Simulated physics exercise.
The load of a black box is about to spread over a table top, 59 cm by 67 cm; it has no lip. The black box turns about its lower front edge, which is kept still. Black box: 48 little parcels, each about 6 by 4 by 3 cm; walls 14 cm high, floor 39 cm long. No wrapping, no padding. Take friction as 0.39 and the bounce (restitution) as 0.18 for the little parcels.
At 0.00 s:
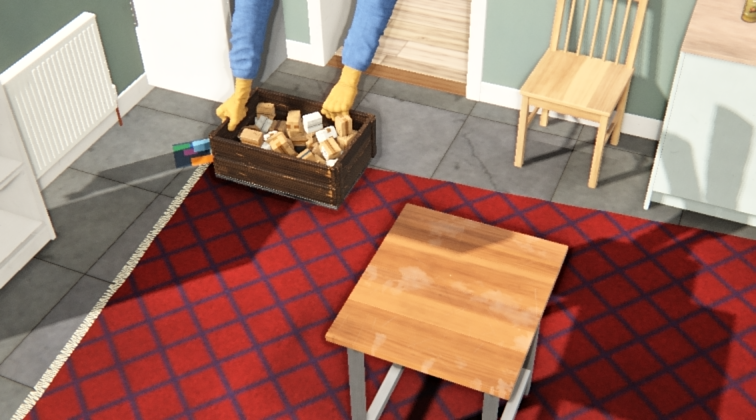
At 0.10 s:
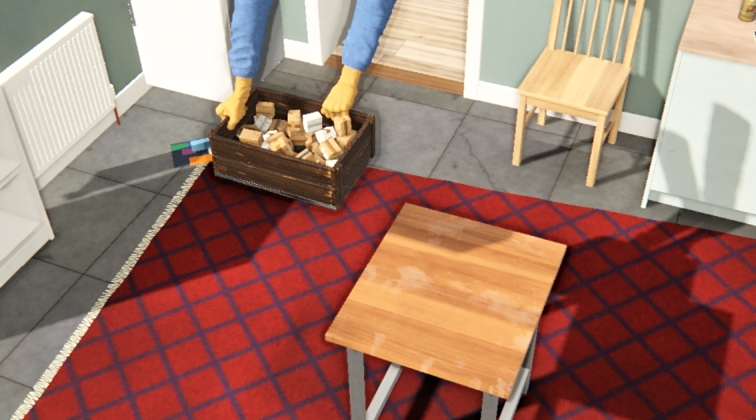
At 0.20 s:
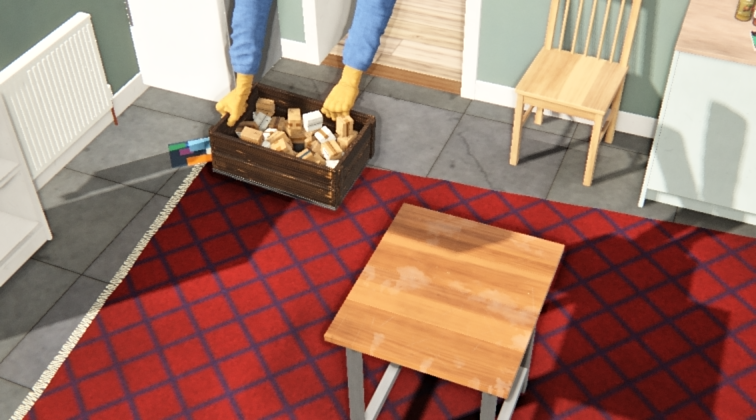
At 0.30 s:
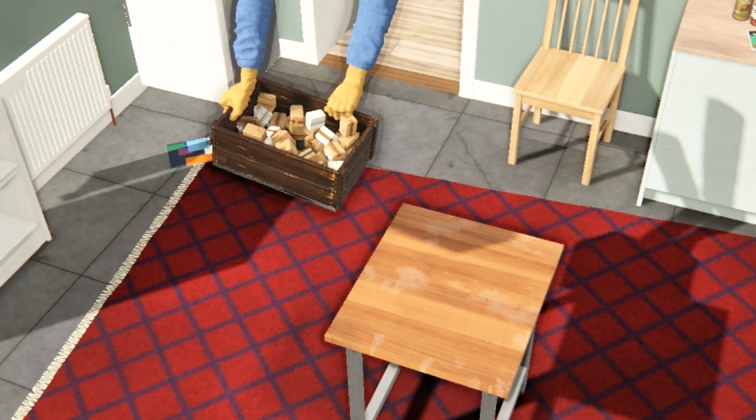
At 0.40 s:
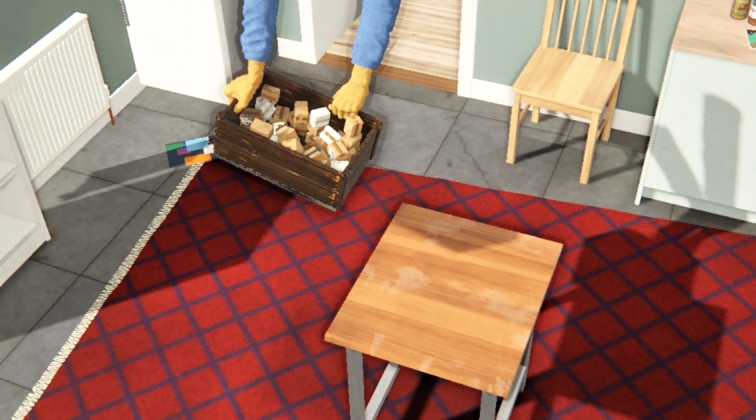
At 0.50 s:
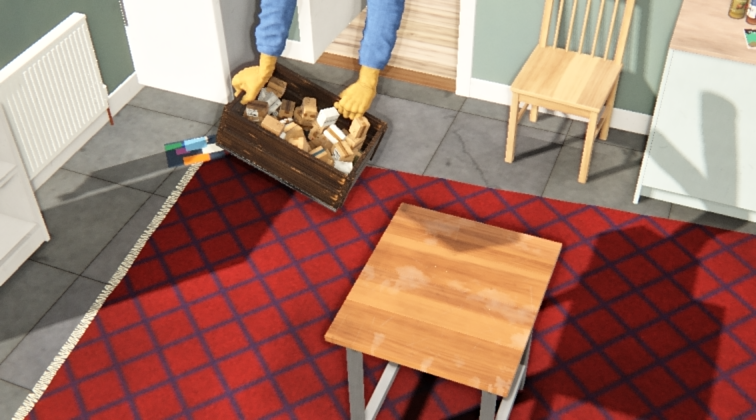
In a room with a red checked rug and a small wooden table, yellow-gloved hands held a dark box of little parcels, then slowly tilted it further and further, the parcels staying inside.
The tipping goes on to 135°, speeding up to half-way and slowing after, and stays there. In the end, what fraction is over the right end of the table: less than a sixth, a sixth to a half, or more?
Expect fewer than one in six of the load over the right end of the table.
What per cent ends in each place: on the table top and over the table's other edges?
Roughly 100 and 0 per cent.
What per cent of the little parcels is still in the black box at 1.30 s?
Roughly 90 per cent is still inside.
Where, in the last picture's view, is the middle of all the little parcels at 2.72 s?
Near (453, 285).
After 0.86 s, tilt 53°; 48 still in the black box.
After 1.30 s, tilt 96°; 44 still in the black box, 1 on the table top and 3 in the air.
After 1.92 s, tilt 134°; 39 on the table top and 9 in the air.
Final count (at 2.72 s), 47 on the table top and 1 over the right end of the table. Asked share, 1 of 48, 2 per cent.
